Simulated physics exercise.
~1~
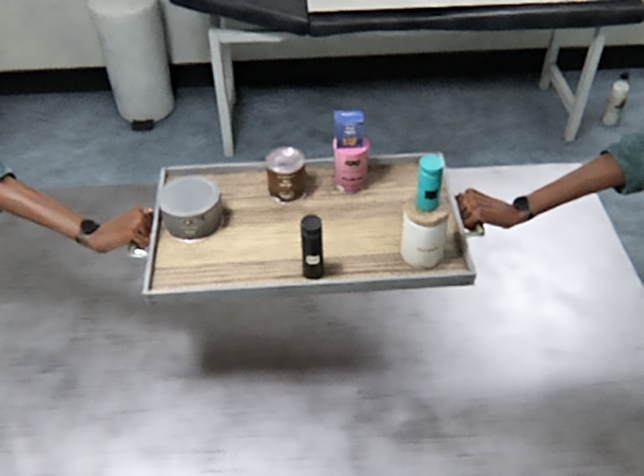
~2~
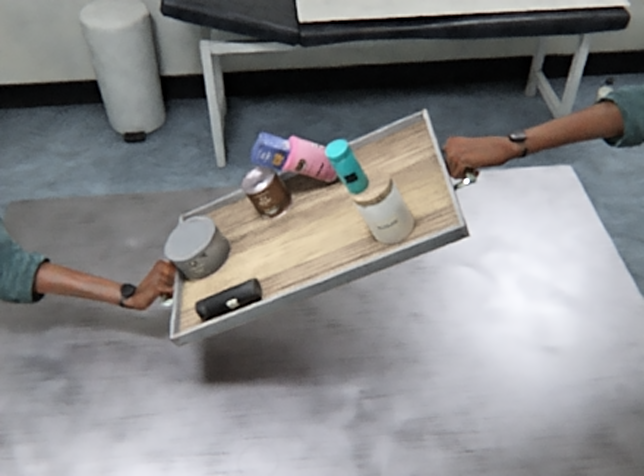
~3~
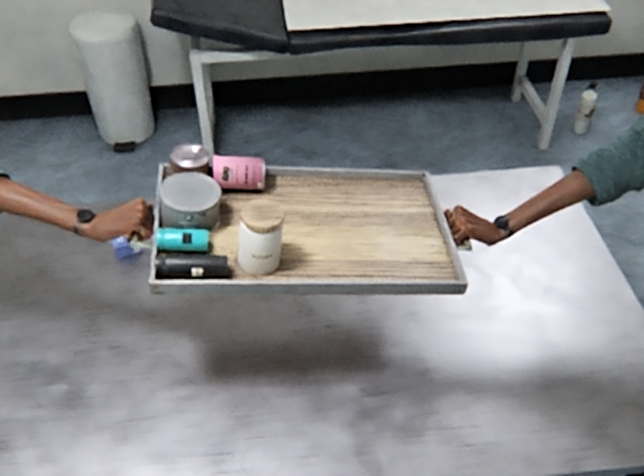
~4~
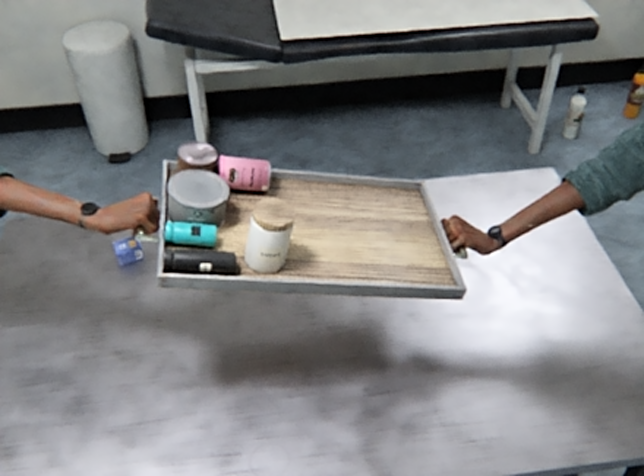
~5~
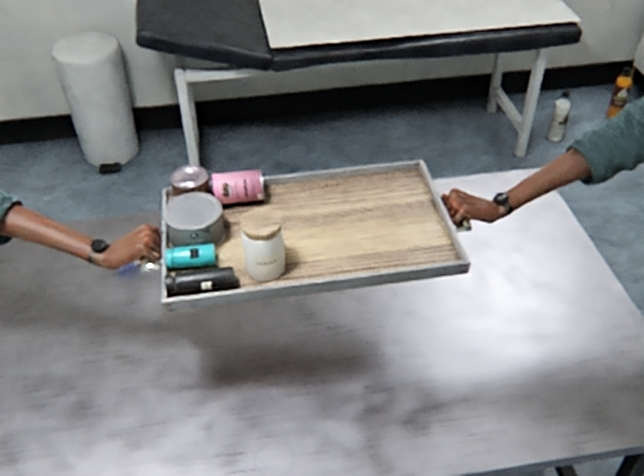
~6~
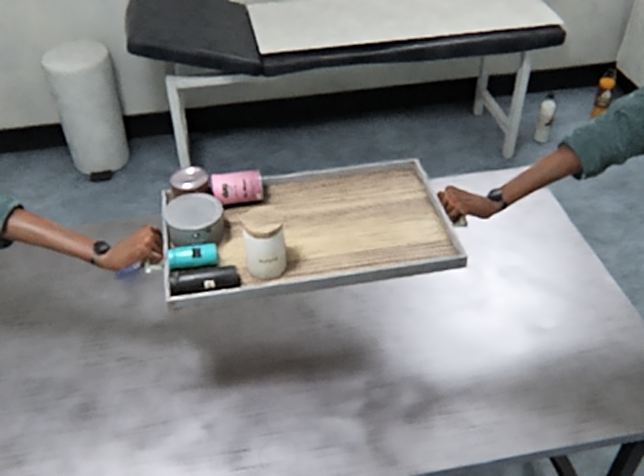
To begin with, two hands hold a wood-bottomed tray level above a table, with seven containers standing spread across it. The left side then dips steeply, and the items shift left as the black shaker, the pink tin and the blue carton topple. As the tray comes back to level, the turquoise shaker is also lying down, and the blue carton is off the tray by the left hand. The white jar leans, then stands upright again. Finally, the hands hold the tray nearly level, with the six remaining items crowded toward its left side.
